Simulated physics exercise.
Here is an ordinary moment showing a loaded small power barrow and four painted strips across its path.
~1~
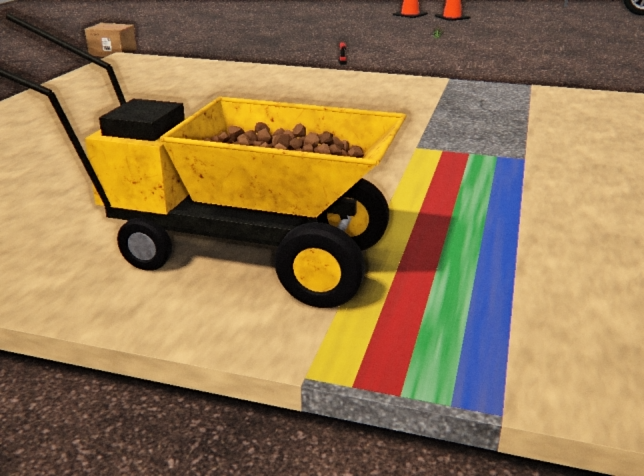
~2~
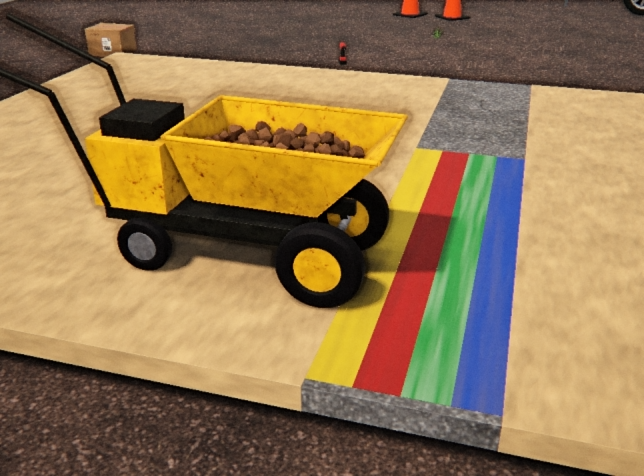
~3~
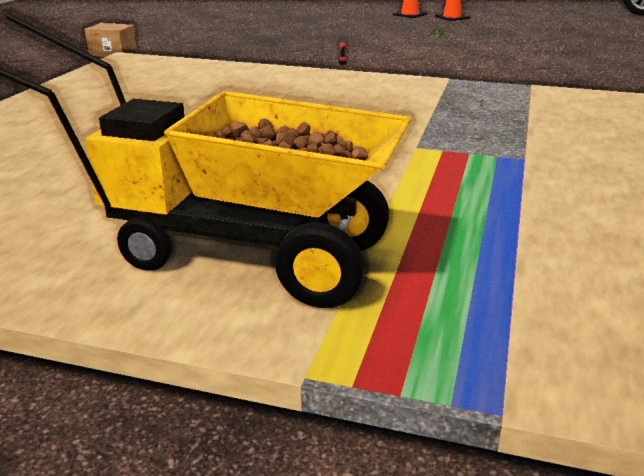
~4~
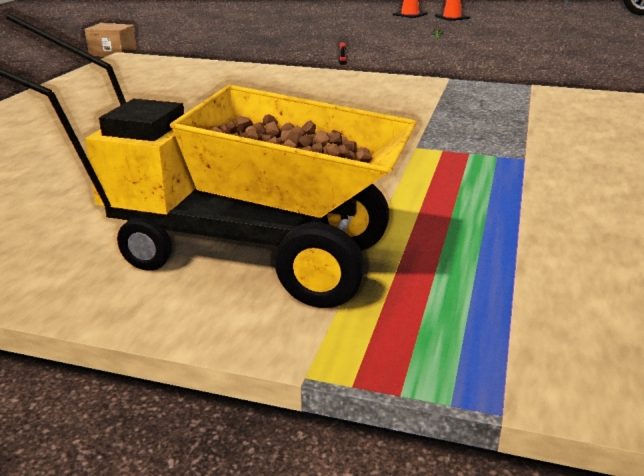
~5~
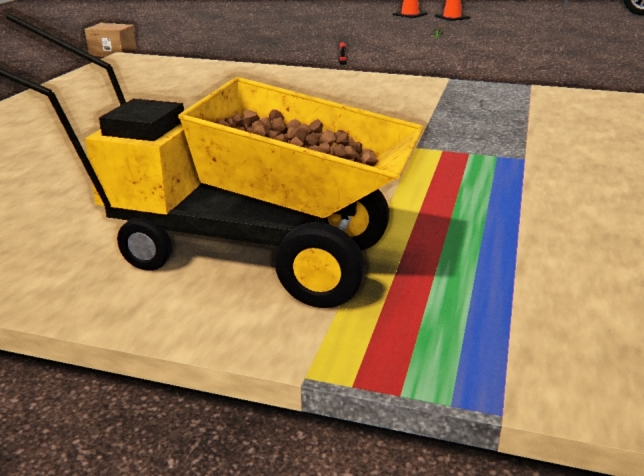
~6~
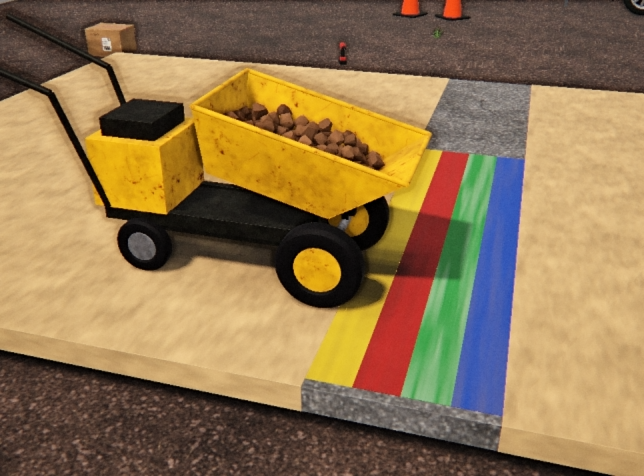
The clip opens on a yellow wheeled barrow with black handles, its level skip holding brown clods, beside yellow, red, green and blue strips on a pale slab. The skip then gradually tilts, its rear rising and its front lip shifting slightly right and down, while the wheels stay still.
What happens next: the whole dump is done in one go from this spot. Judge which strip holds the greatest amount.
Greatest amount: The blue strip.
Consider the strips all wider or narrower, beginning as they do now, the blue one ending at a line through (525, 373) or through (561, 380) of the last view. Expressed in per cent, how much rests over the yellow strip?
Near 0 and 0 in a hundred.
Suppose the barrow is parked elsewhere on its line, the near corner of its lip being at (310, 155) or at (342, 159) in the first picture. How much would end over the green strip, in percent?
Position 1 near 30 %, position 2 near 30 %.
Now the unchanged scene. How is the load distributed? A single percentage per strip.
About: Yellow strip 0, red strip 0, green strip 10, blue strip 35 per cent.
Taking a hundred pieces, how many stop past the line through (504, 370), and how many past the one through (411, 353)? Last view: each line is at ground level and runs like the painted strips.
In order, some 40 % then some 80 %.
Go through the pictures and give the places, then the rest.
The first frame shows lip of the skip at (376, 163), level; top of the load at (281, 151), clay clods; yellow strip at (348, 337); red strip at (392, 345); green strip at (437, 353); blue strip at (483, 361).
The second frame shows lip of the skip at (378, 164), level; top of the load at (282, 151).
The third frame shows lip of the skip at (382, 166), tipped barely; top of the load at (269, 148).
The fourth frame shows lip of the skip at (389, 171), tipped a little; top of the load at (268, 141).
The fifth frame shows lip of the skip at (397, 177), tipped a little; top of the load at (251, 134).
The sixth frame shows lip of the skip at (406, 185), tipped a little; top of the load at (259, 129); yellow strip at (348, 337); red strip at (392, 345); green strip at (437, 353); blue strip at (483, 361).
Soon after the last picture, skip tipped steeply; all in the skip.
A little later, skip tipped steeply; most in the skip; a stray few over the green strip; a small part over the blue strip; a stray few off the paint.
Later still, skip tipped right over; about a quarter in the skip; a small part over the green strip; about a third over the blue strip; about a third off the paint.
At rest, skip tipped right over; about a quarter in the skip; none over the yellow strip; none over the red strip; a small part over the green strip; about a third over the blue strip; about a third off the paint.
